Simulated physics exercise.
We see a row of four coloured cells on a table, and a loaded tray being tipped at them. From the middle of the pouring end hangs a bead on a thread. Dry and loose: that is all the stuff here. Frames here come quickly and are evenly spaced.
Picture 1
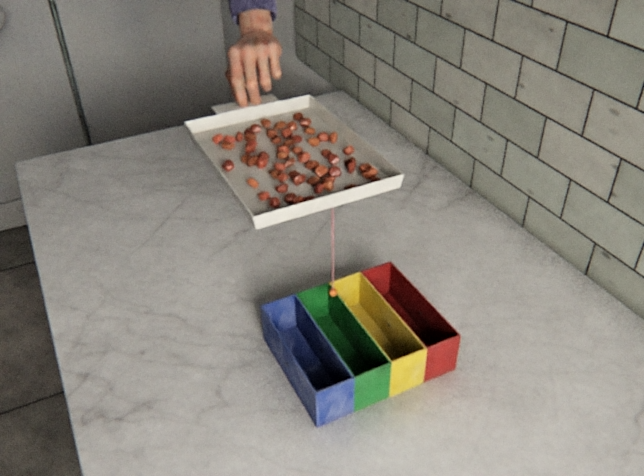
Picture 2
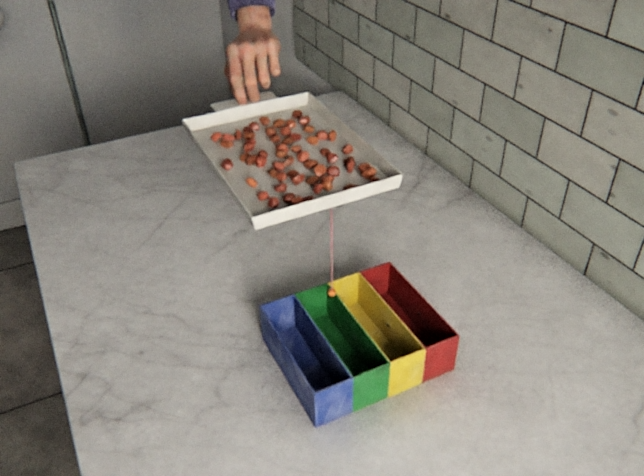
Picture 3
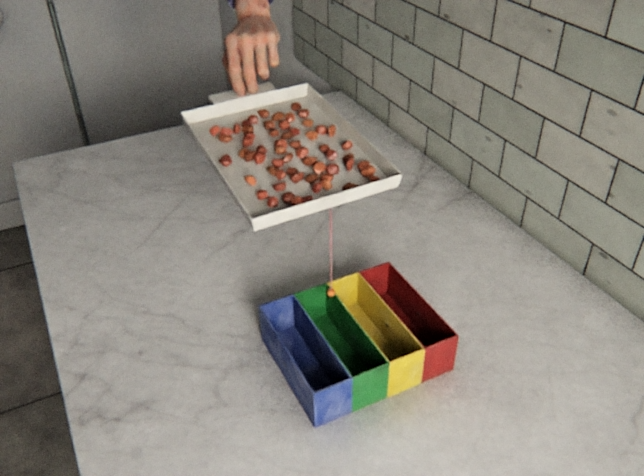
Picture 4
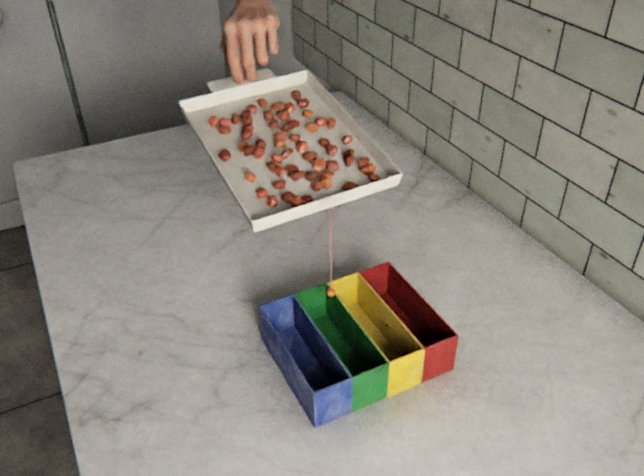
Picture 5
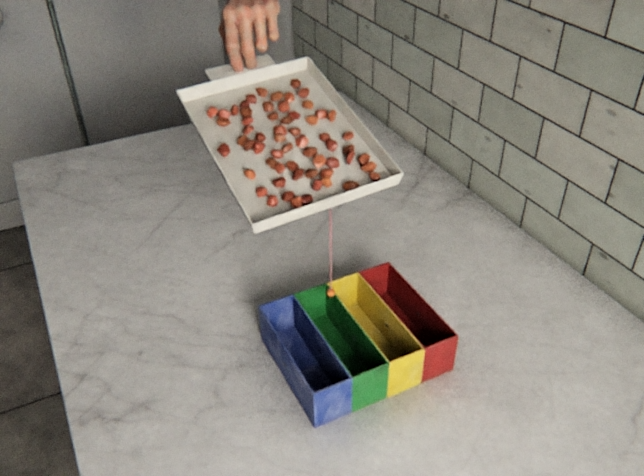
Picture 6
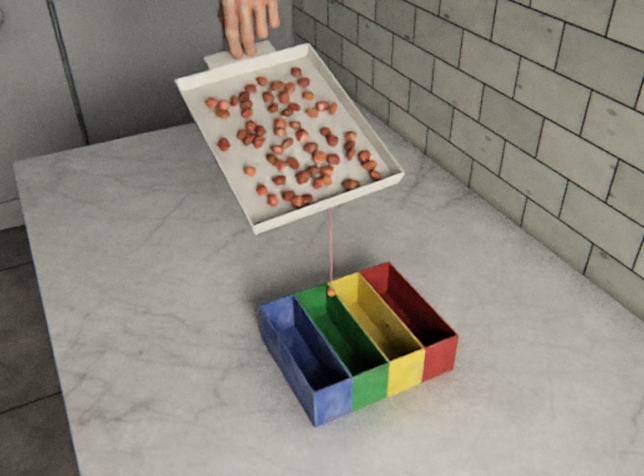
The footage shows a hand holding a white tray of loose reddish-brown pieces above blue, green, yellow and red compartments on a marble surface, then gradually raising its handle end, while a small bead hangs on a thread beneath.
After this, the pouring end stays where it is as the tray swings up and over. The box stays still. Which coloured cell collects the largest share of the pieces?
Blue.
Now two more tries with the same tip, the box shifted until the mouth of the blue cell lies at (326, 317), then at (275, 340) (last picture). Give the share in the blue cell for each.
20 and 50 %.
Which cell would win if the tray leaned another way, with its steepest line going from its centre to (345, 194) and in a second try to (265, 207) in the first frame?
Try 1 - the red one / try 2 - blue.
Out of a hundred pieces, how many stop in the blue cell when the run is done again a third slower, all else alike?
Some 40 per cent.
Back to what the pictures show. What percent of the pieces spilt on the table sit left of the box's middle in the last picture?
Near 100 in a hundred.
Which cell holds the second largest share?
The cell in second spot is the cell in green.
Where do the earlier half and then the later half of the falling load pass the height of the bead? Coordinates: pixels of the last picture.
Roughly (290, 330) first, then roughly (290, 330).
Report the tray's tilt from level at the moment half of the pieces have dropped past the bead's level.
Roughly 110 degrees of turn.
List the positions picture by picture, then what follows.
Corners of the pouring end at (255, 215) and (400, 174), level; middle of the load at (283, 155), bits of crushed brick; bead on its thread at (333, 292); blue cell at (335, 399); green cell at (372, 384); yellow cell at (408, 369); red cell at (442, 355), in the first frame.
Corners of the pouring end at (254, 215) and (399, 174), level; middle of the load at (281, 154), in the second frame.
Corners of the pouring end at (253, 217) and (399, 173), tipped barely, lowest at the left corner; middle of the load at (280, 150), in the third frame.
Corners of the pouring end at (254, 219) and (399, 173), tipped a little, lowest at the left corner; middle of the load at (280, 144), in the fourth frame.
Corners of the pouring end at (254, 222) and (400, 172), tipped a little, lowest at the left corner; middle of the load at (280, 138), in the fifth frame.
Corners of the pouring end at (254, 224) and (401, 172), tipped clearly, lowest at the left corner; middle of the load at (280, 132), a small part on the move; blue cell at (333, 400); green cell at (370, 384); yellow cell at (406, 369); red cell at (440, 355), in the sixth frame.
Soon after the last picture, tray tipped steeply; nearly all on the tray; a stray few falling or outside the box.
A little later, tray tipped right over; about half on the tray; a small part in the blue cell; a stray few in the green cell; about a third falling or outside the box.
Later still, tray tipped past a quarter turn; about a third in the blue cell; about a quarter in the green cell; a small part in the yellow cell; about a third falling or outside the box.
At rest, tray tipped past a quarter turn; about a third in the blue cell; about a quarter in the green cell; a small part in the yellow cell; none in the red cell; about a third outside the box.
